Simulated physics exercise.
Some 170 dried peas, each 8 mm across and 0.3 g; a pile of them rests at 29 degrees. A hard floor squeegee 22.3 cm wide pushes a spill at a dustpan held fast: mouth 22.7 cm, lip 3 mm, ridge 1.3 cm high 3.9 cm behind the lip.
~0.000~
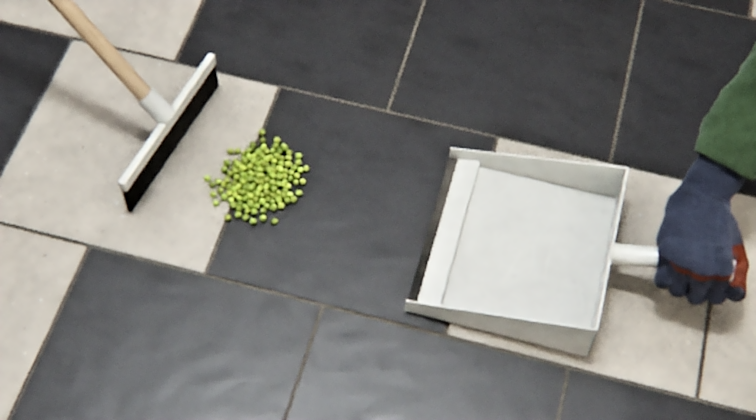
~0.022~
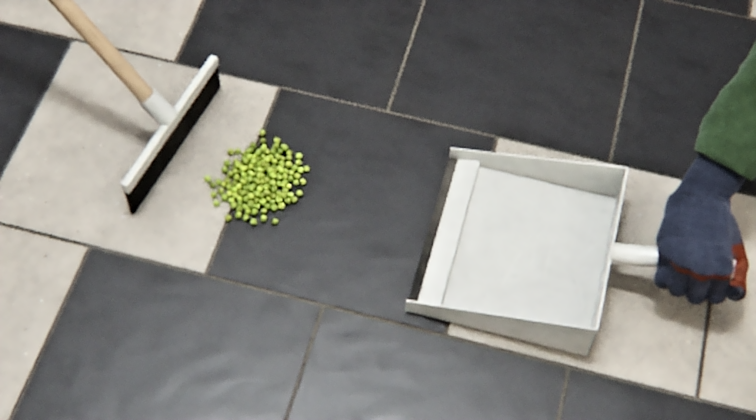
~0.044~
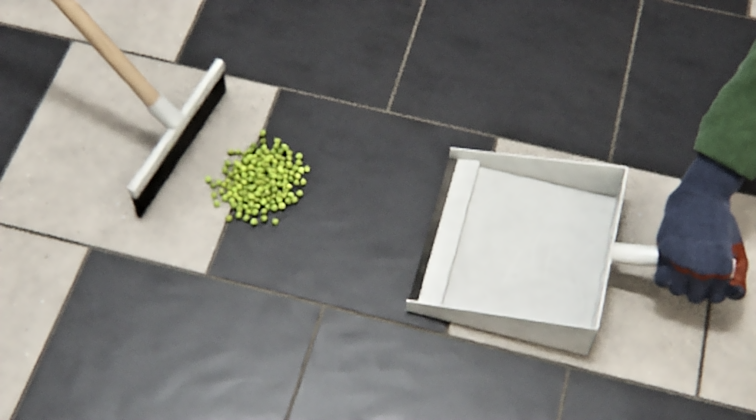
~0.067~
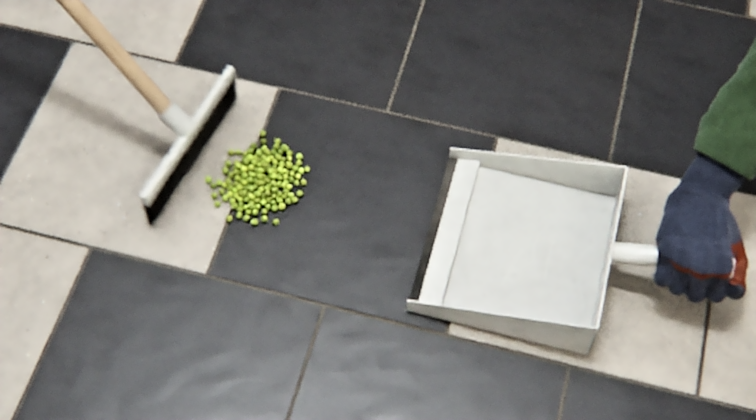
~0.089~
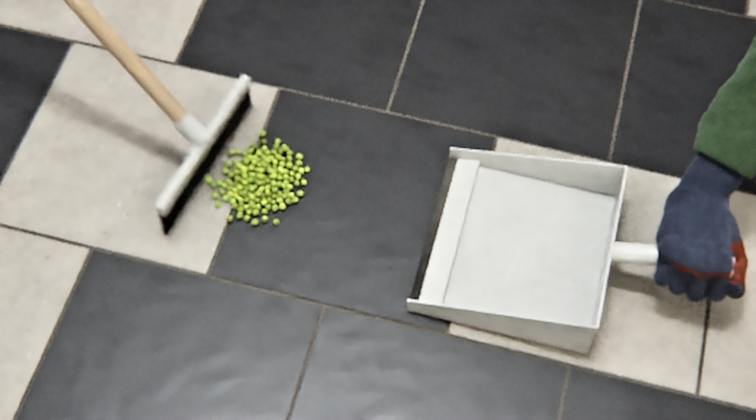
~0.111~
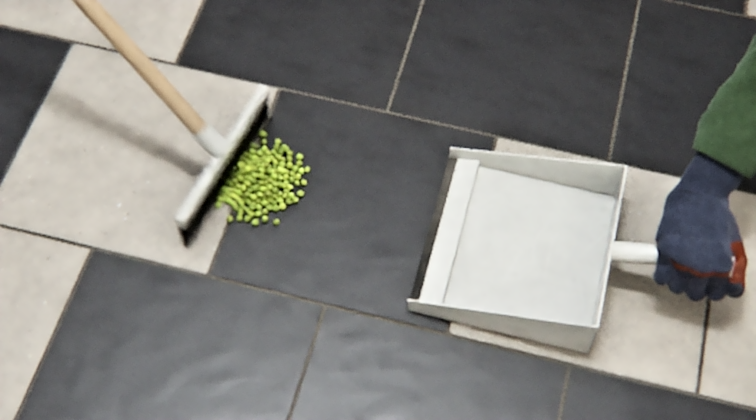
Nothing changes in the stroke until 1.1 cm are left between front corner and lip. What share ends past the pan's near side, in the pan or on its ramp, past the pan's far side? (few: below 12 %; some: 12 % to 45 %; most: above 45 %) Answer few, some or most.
Near side: Some, pan: Some, far side: Few.
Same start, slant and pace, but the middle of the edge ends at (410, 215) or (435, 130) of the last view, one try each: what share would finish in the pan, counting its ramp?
About 30 and 15 per cent.
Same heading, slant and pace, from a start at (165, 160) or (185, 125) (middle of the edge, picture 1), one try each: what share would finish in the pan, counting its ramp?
About 35 and 40 per cent.
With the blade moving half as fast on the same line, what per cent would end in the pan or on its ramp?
In that case some 30 per cent.
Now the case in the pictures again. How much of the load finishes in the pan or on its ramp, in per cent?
Roughly 40 per cent.
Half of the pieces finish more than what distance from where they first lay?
Some 34 cm.
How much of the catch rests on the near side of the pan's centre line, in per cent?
Some 80 per cent.
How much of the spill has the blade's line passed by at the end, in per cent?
Some 5 per cent.
After 0.21 s, middle of the blade 14 cm from the lip; 0 % over the lip, far side 5 %, near side 5 %.
After 0.28 s, middle of the blade 5 cm from the lip; 0 % over the lip, far side 5 %, near side 15 %.
After 0.49 s, middle of the blade 3 cm from the lip; 45 % over the lip, far side 5 %, near side 25 %.
By 1.9 s all is still; near side 25 %, pan 40 %, far side 10 %, in front of the lip or behind the blade 30 %.
